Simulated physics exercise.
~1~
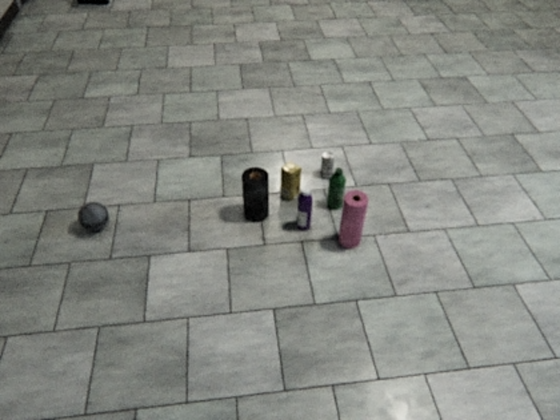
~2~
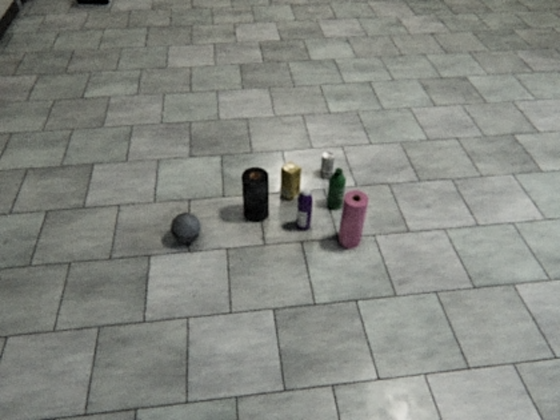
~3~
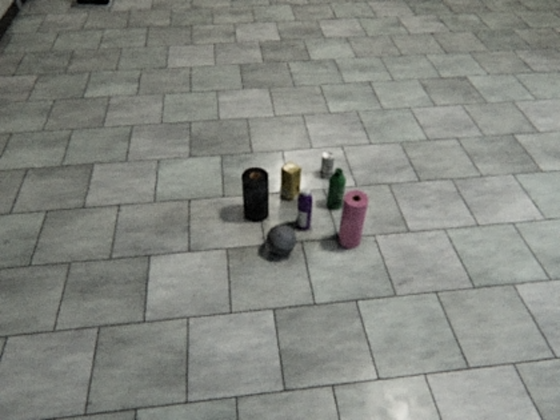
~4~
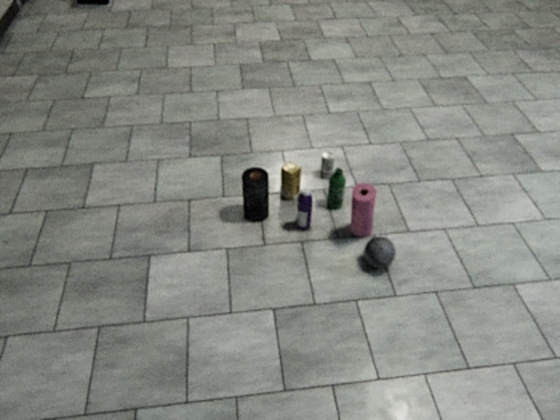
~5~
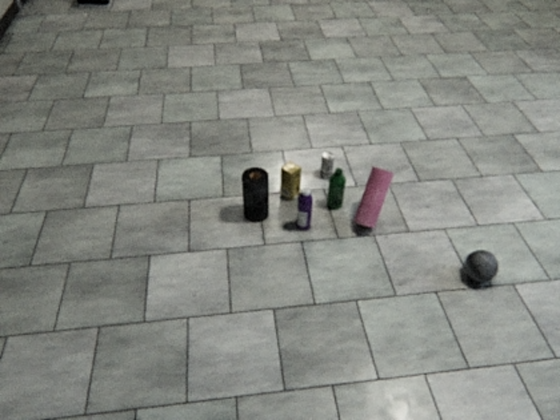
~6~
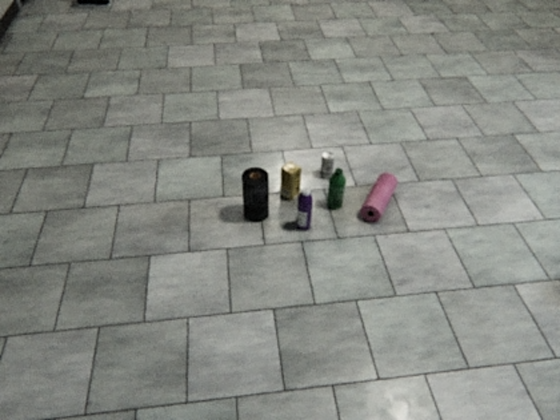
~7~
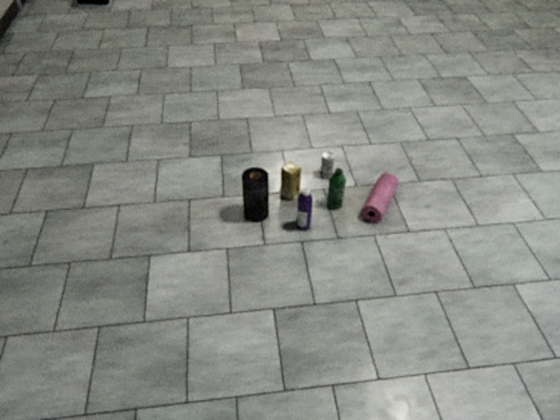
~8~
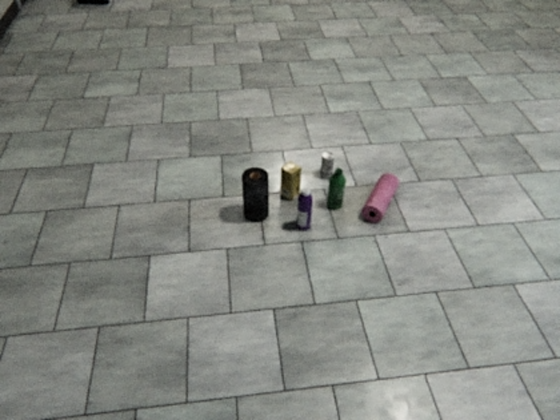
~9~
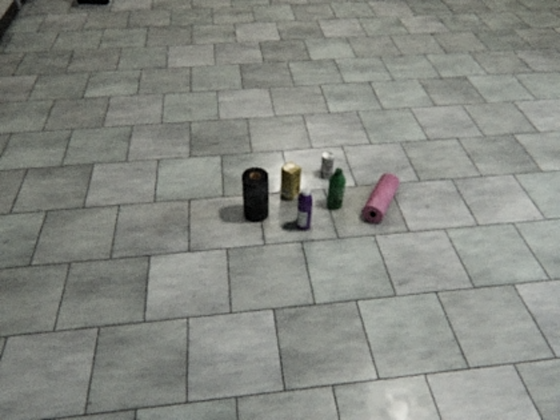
On a grey tiled floor, a ball rolls right past six items, toppling the pink roll.
